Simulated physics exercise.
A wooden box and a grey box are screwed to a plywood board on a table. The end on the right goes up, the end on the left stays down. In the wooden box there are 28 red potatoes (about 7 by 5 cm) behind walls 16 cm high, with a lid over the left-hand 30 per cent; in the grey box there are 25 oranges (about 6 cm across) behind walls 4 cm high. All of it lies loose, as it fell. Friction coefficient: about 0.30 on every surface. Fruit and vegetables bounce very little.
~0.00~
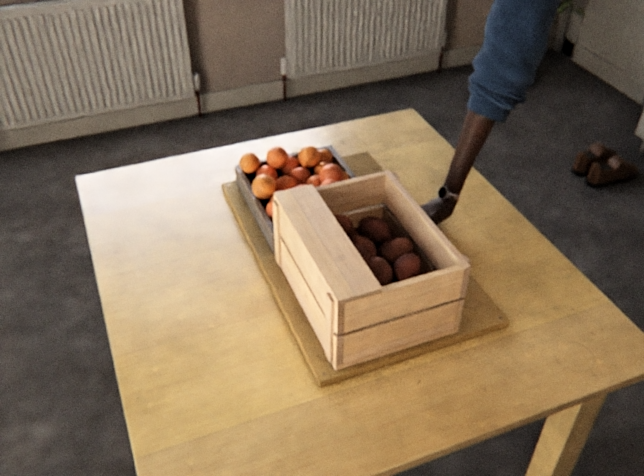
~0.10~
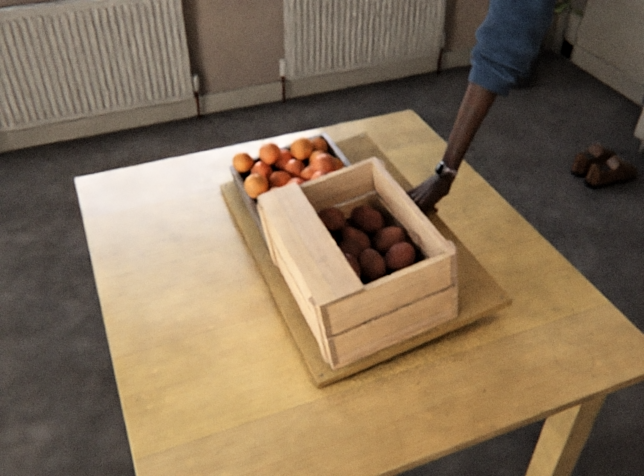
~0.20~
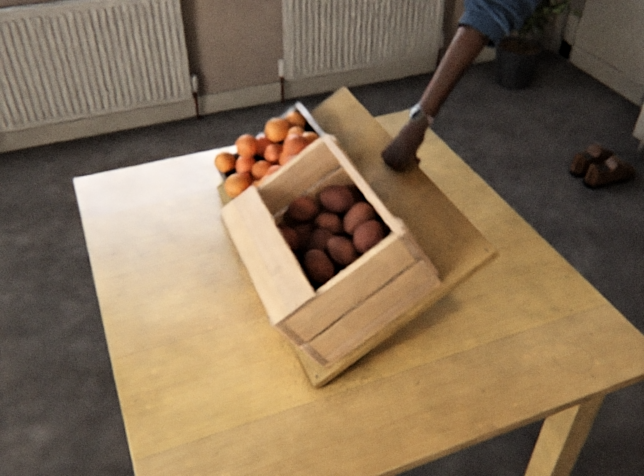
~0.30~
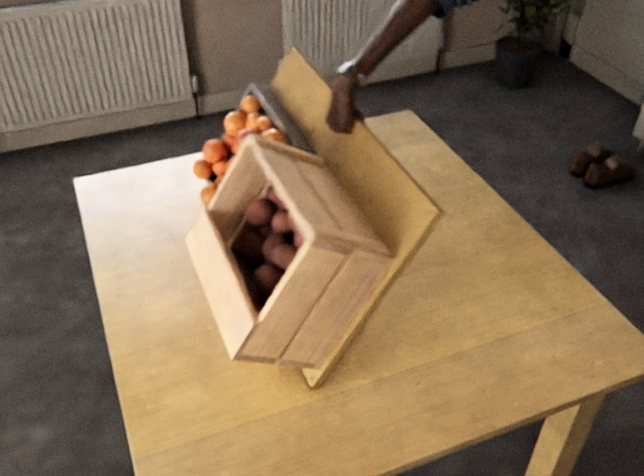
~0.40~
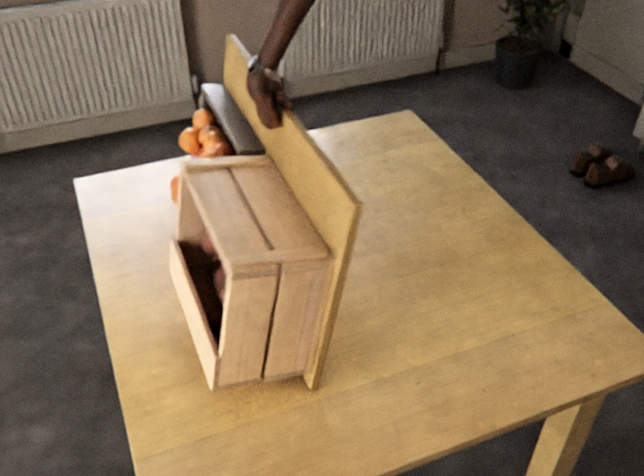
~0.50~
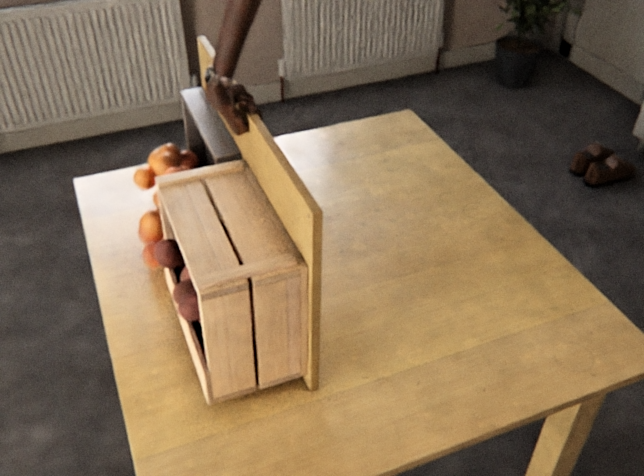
Hand lifting the right side of a board upright on a table, oranges and dark red potatoes tumbling leftward from two attached boxes.
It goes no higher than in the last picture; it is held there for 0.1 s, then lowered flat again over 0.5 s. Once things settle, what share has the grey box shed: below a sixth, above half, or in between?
It sheds more than half of them.
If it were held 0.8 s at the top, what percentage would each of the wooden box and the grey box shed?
In that case wooden box 20, grey box 90 per cent.
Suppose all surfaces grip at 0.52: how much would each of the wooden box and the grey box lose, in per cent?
In that case wooden box 30, grey box 100 per cent.
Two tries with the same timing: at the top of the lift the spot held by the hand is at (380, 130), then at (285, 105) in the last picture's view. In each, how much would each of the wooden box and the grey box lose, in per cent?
Wooden box 0 then 0, grey box 30 then 80 per cent.
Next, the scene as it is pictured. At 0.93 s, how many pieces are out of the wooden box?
About: Wooden box 6.
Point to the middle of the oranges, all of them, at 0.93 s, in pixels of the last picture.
Around (100, 254).
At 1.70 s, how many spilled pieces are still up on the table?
Roughly 8.
After 0.69 s, tilt 81°; the wooden box is down by 6 of 28 and the grey box is down by 23 of 25.
After 0.93 s, tilt 24°; the wooden box is down by 6 of 28 and the grey box is down by 23 of 25.
After 1.27 s, tilt 0°; the wooden box is down by 6 of 28 and the grey box is down by 23 of 25.
Final count (at 1.70 s), the wooden box is down by 6 of 28 and the grey box is down by 23 of 25. Asked share, 23 of 25, 92 per cent.
